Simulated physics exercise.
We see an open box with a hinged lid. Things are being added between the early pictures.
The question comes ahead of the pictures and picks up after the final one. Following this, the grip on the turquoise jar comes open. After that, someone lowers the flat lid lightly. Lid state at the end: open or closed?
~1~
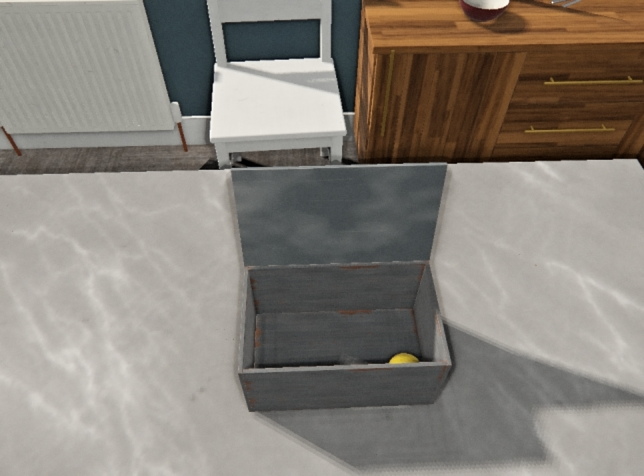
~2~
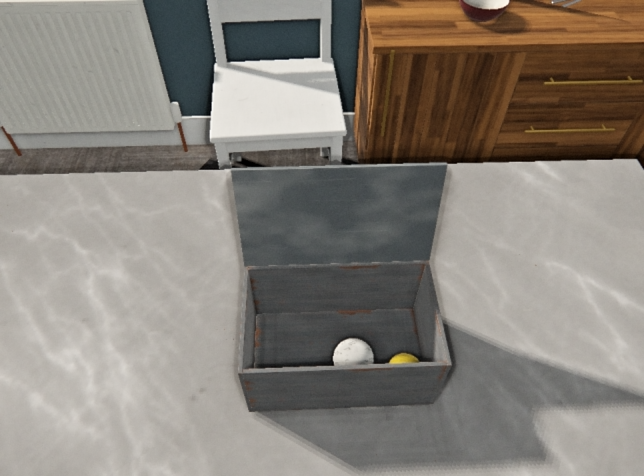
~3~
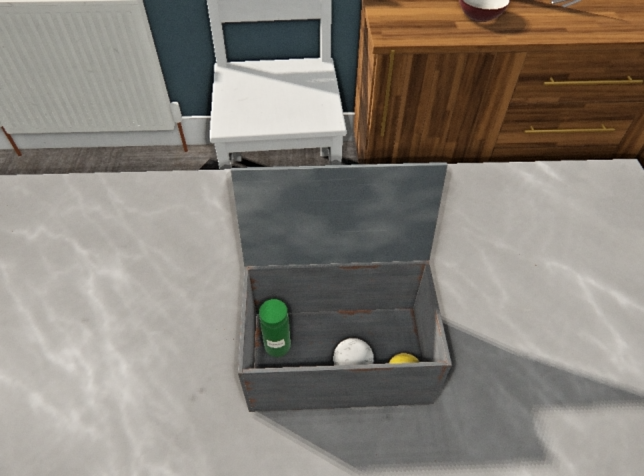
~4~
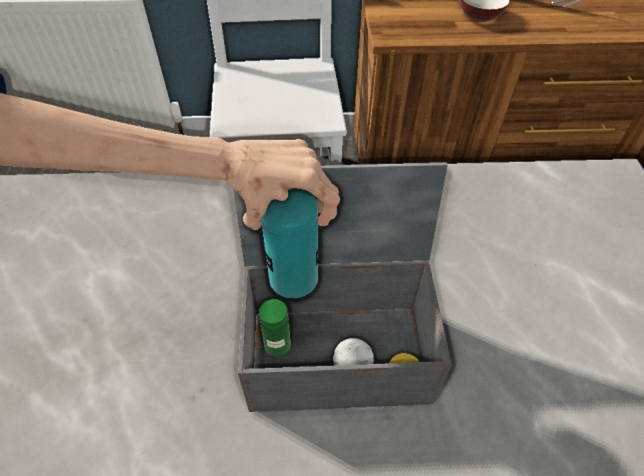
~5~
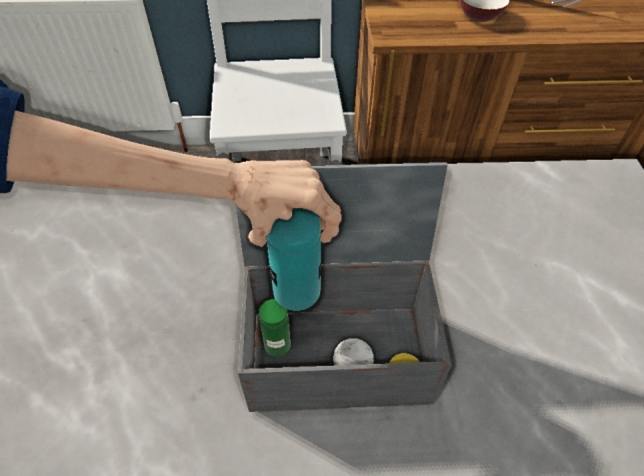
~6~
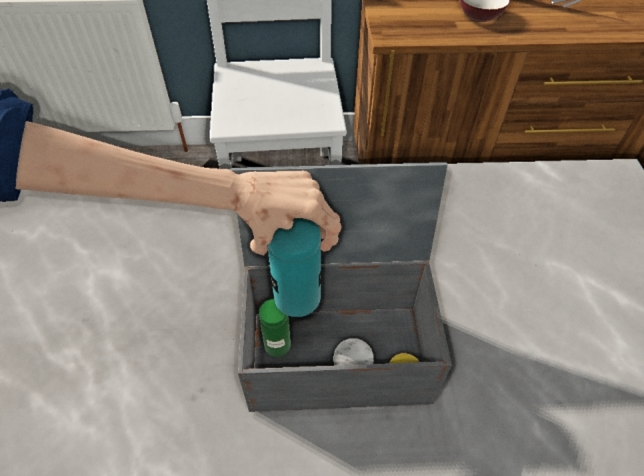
I reckon the lid comes to rest closed.
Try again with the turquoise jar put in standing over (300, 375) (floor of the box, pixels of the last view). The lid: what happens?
Then the lid stays propped open.
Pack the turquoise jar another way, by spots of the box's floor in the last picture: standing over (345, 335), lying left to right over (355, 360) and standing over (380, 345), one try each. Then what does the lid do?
The first time it is kept open, the next time it goes down completely, and the last time it is kept open.
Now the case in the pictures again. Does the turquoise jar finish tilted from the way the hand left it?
In the end, the turquoise jar winds up askew.
Then, 0.40 s after the last picture, turquoise jar tipped 71° from how it was near (342, 303).
Then, 1.10 s after the last picture, lid starting down; turquoise jar on its side near (372, 328); white ball rolled a little.
Then, 1.70 s after the last picture, lid 54° above the rim; turquoise jar on its side near (372, 329); white ball rolled a little.
Then, 2.20 s after the last picture, lid 17° above the rim; turquoise jar on its side near (372, 329); white ball rolled a little.
At rest, lid shut; tipped over in the box, turquoise jar; the other 3 in place. Seen from the same camera at the end, turquoise jar near (372, 330).
